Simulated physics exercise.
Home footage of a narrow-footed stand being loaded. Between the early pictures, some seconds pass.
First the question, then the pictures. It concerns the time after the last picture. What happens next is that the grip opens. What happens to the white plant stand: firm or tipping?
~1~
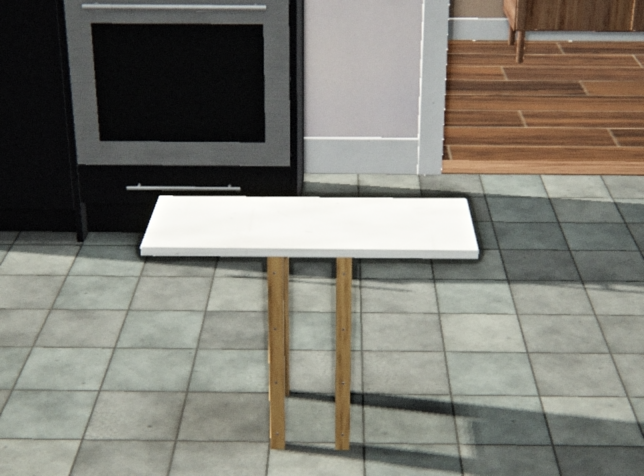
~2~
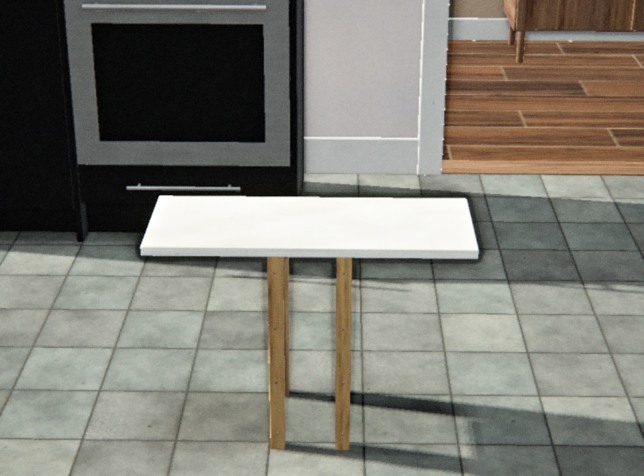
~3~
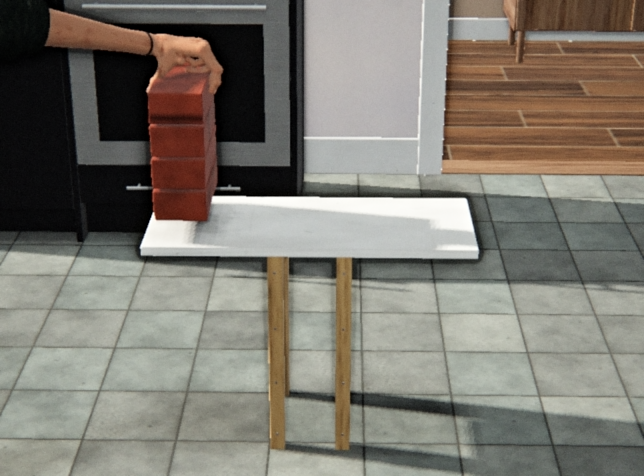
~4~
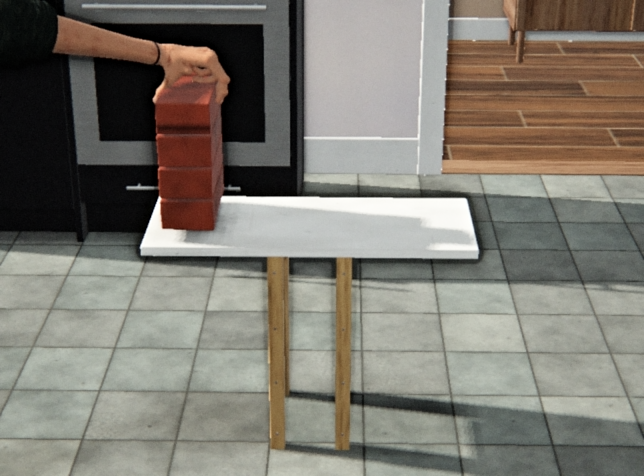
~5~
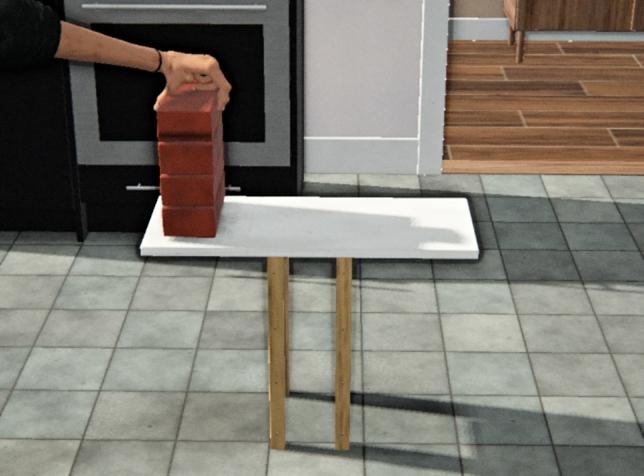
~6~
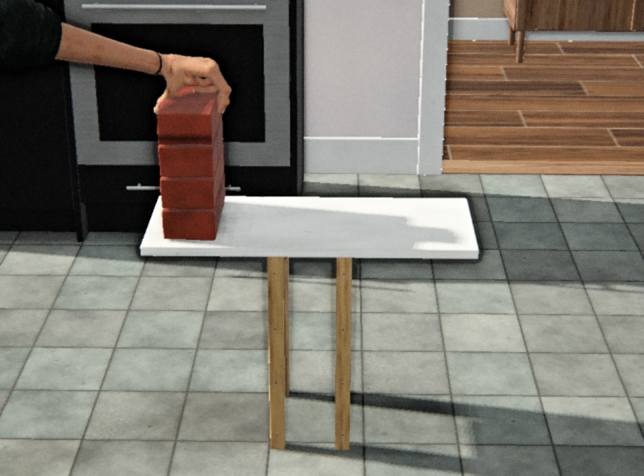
White plant stand: Topples over.
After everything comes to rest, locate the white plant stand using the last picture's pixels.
Looks like it settles somewhere around (103, 298).
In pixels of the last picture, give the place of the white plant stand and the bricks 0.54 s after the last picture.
Expect close to (188, 236) for the first and close to (54, 237) for the second.
Then, 0.54 s on from there, white plant stand turned 32° from its first pose near (188, 236).
In the end, the white plant stand tips up, near (103, 298).
